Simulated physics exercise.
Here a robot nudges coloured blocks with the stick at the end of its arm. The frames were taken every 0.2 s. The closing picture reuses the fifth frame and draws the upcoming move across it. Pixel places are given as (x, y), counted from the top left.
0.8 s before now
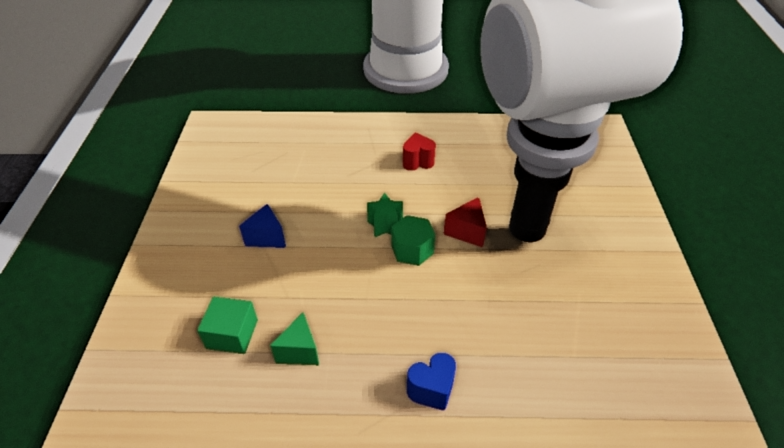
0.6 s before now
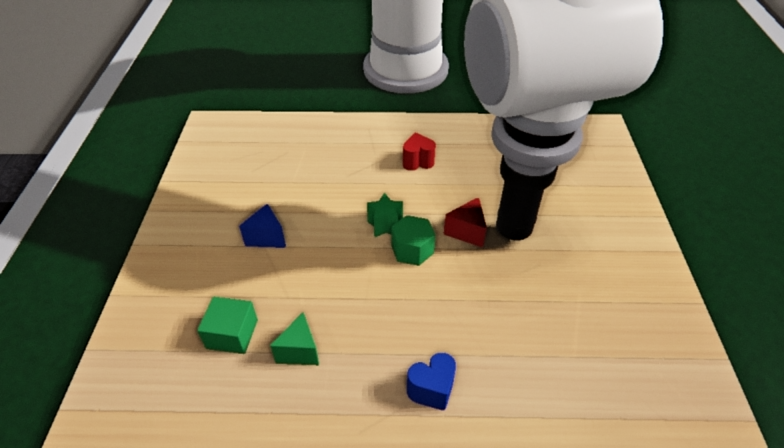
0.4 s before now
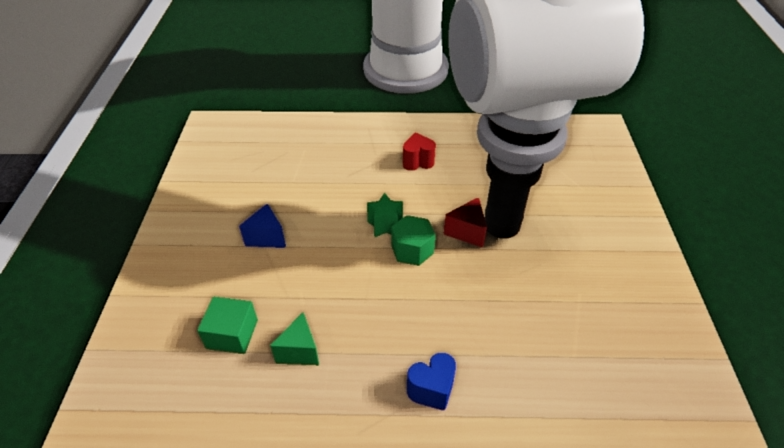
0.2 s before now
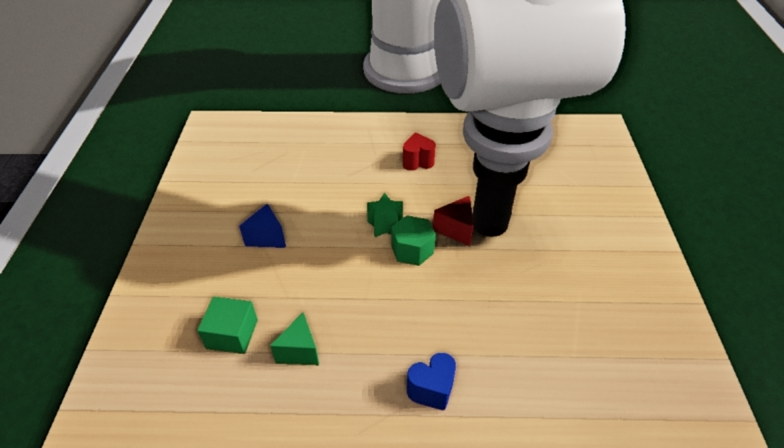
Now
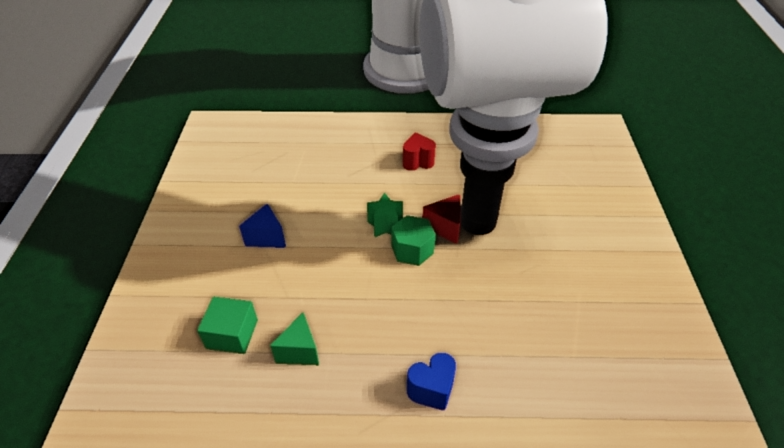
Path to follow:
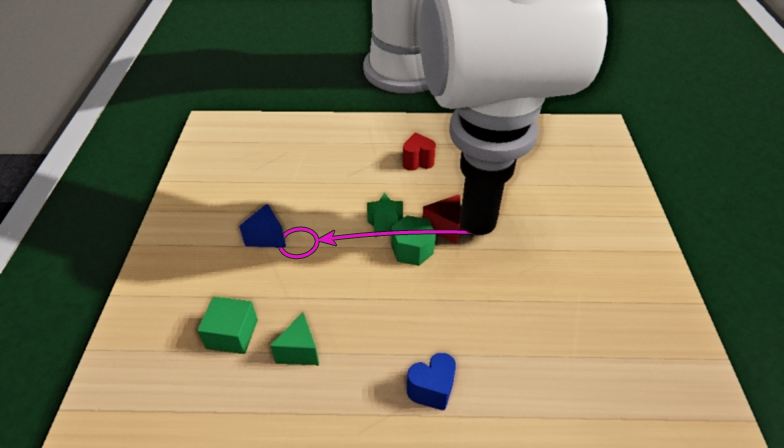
Robot arm moving its black stick left across a wooden board and nudging a red triangular block left against a green hexagon.
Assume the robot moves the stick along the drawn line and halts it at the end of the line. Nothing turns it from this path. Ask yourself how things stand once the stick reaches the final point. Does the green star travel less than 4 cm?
No, I don't think so.
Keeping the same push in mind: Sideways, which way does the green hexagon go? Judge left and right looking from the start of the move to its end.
Sideways, to the left.
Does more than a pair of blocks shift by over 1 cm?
Yes - that is the case.
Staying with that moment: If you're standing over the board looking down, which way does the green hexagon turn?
The green hexagon rotates counterclockwise.
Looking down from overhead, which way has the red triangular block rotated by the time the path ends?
Direction: Clockwise.
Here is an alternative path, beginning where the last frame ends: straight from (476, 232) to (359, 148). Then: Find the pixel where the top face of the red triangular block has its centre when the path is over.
About (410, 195).
The line goes from (476, 232) by way of (417, 232) and (358, 235) to (299, 243).
On the path given first. One third of the way, stick at (418, 223); green star at (363, 204), turned 40° anticlockwise; green hexagon at (391, 235), turned 55° anticlockwise; red triangular block at (392, 199), turned 30° clockwise.
Two thirds of the way, stick at (357, 226); green star at (324, 202), turned 15° anticlockwise; green hexagon at (364, 245); red triangular block at (357, 193), turned 70° clockwise.
At the end, stick at (297, 233); blue triangular block at (259, 219); green star at (301, 199), turned 75° clockwise; green hexagon at (364, 245), turned 140° anticlockwise; red triangular block at (356, 193), turned 75° clockwise.
